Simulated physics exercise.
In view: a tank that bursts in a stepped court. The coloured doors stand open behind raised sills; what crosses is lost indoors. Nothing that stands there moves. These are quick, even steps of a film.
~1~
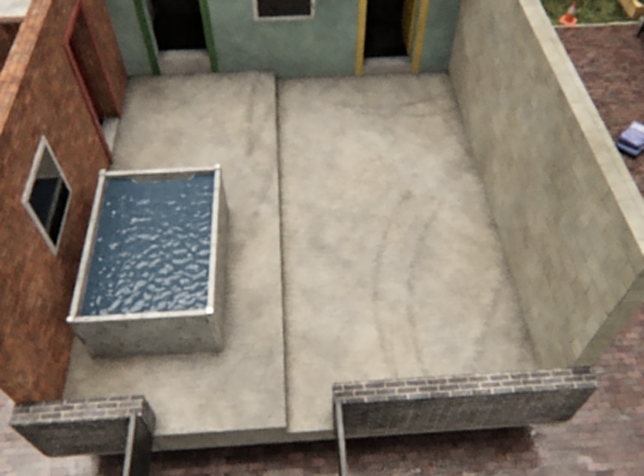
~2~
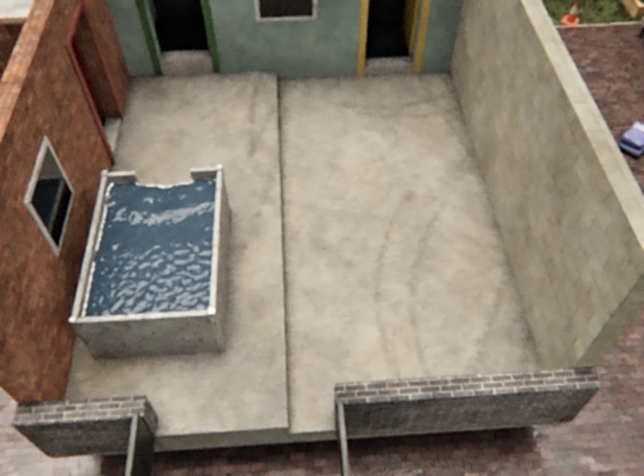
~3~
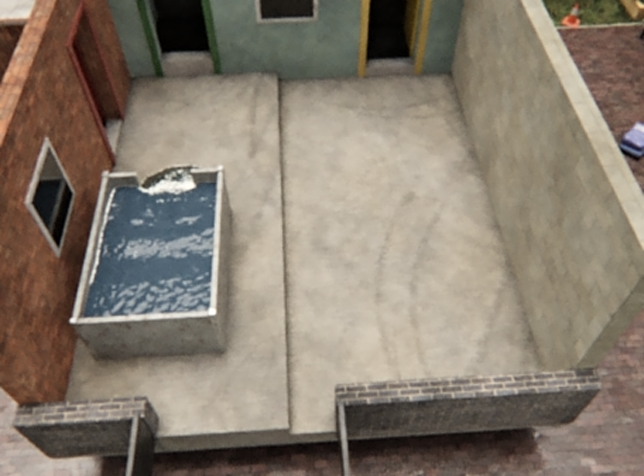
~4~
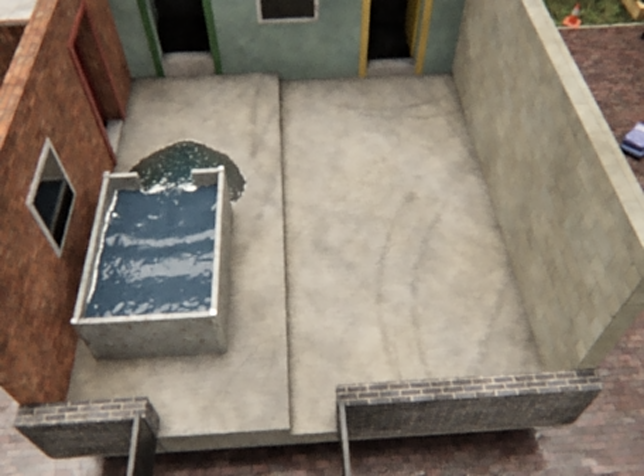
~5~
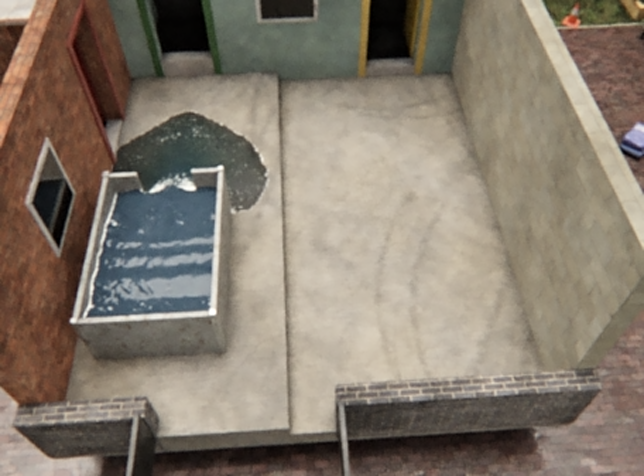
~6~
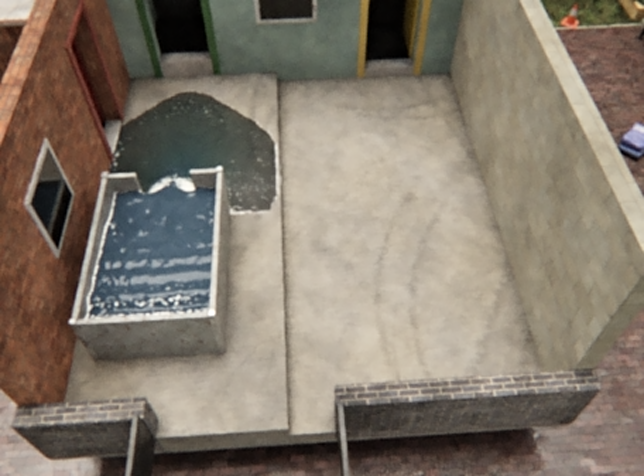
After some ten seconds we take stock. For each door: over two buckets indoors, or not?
The green door admits no more than that; the yellow door admits no more than that; the red door lets in a lot.
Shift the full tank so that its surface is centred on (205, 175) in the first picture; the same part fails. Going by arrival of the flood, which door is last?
Last comes the red door.
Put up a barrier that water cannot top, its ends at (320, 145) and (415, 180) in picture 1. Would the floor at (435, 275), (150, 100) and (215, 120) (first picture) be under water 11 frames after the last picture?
In that order: Clear, flooded, wet.
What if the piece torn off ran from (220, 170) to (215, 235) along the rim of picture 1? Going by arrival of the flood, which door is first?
I say the yellow door.
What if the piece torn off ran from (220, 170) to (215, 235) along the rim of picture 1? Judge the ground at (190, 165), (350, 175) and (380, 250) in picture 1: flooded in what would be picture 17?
As listed: Free of water, flooded, covered.
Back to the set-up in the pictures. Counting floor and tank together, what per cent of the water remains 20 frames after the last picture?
Some 96 per cent.
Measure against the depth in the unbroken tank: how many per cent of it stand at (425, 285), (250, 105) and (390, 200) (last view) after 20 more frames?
In that order: 0, 20 and 0 per cent.
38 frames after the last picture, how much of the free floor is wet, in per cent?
Close to 65 %.
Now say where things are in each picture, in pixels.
The water tank at (153, 240) is whole and still, in the first frame.
Water pours out on the water tank's far side and has run to a hidden place, in the second frame.
Water pours out on the water tank's far side and has run to a hidden place, in the third frame.
The front is at (191, 144), out from the gap on the water tank's far side, in the fourth frame.
The front is at (194, 116), out from the gap on the water tank's far side, in the fifth frame.
The front is at (195, 95), out from the gap on the water tank's far side, in the sixth frame.
A moment on, water covers 30 % of the floor; the green door wet at the sill, nothing in, the yellow door not reached, the red door under two buckets in.
Next, water covers 35 % of the floor; the green door wet at the sill, nothing in, the yellow door wet at the sill, nothing in, the red door over two buckets in.
Then, water covers 40 % of the floor; the green door wet at the sill, nothing in, the yellow door wet at the sill, nothing in, the red door far over two buckets in.
Later, water covers 65 % of the floor; the green door wet at the sill, nothing in, the yellow door wet at the sill, nothing in, the red door far over two buckets in.
In the end, water covers 85 % of the floor; the green door wet at the sill, nothing in, the yellow door under two buckets in, the red door far over two buckets in.
